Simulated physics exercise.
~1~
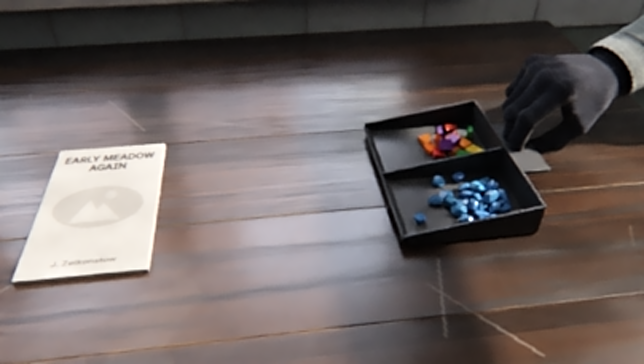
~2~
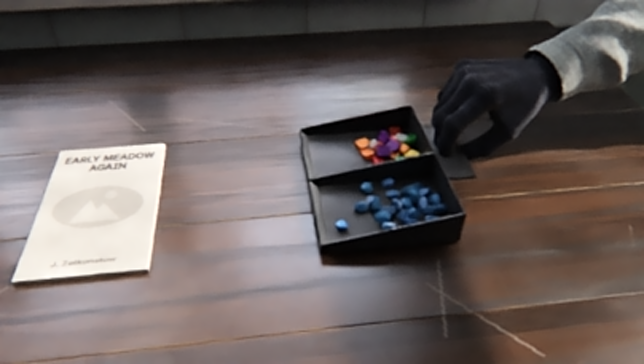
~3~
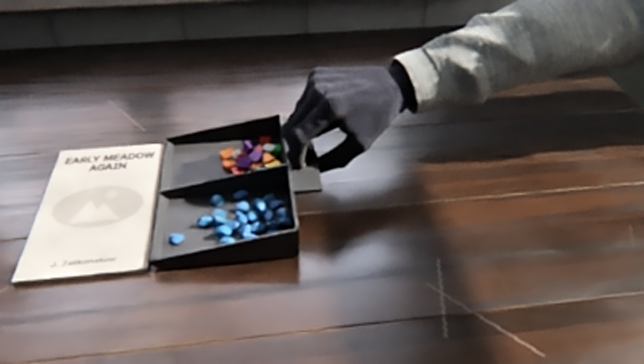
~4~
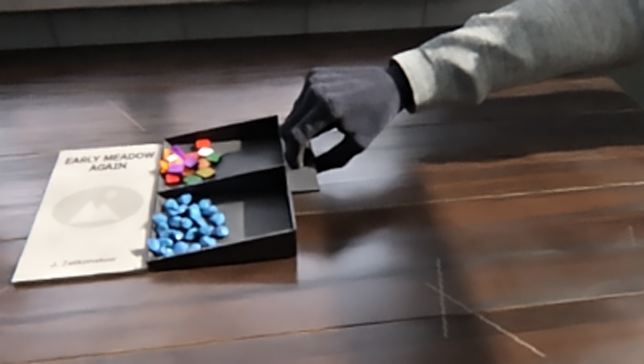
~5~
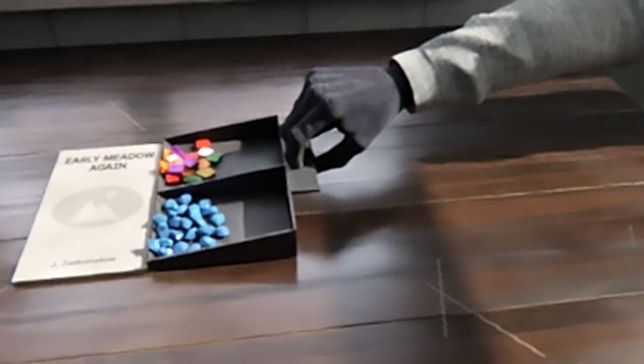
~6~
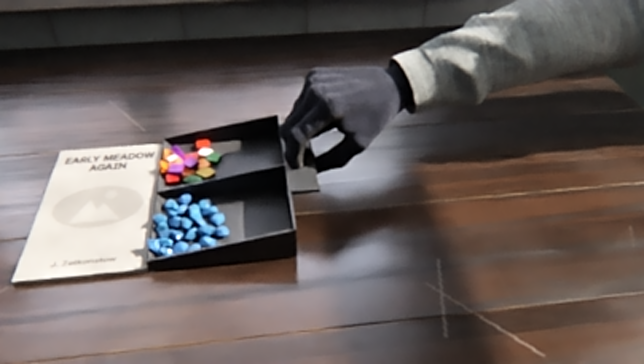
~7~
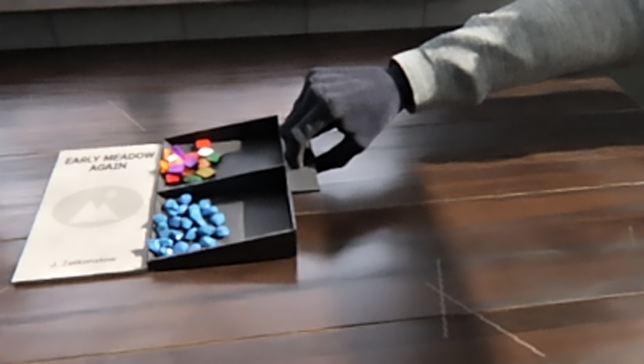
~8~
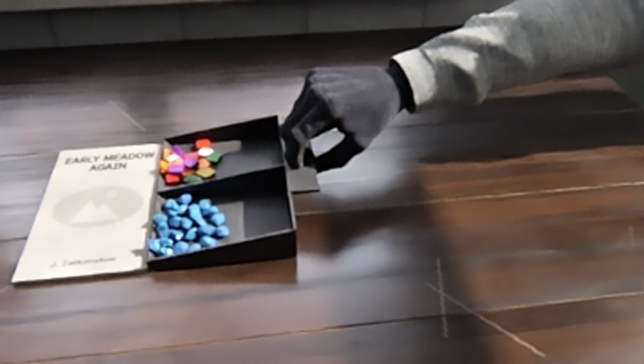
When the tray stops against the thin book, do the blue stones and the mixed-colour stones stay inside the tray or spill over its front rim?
Both the blue stones and the mixed-colour stones stay inside the tray. They slide left towards the low front rim, which holds them in.
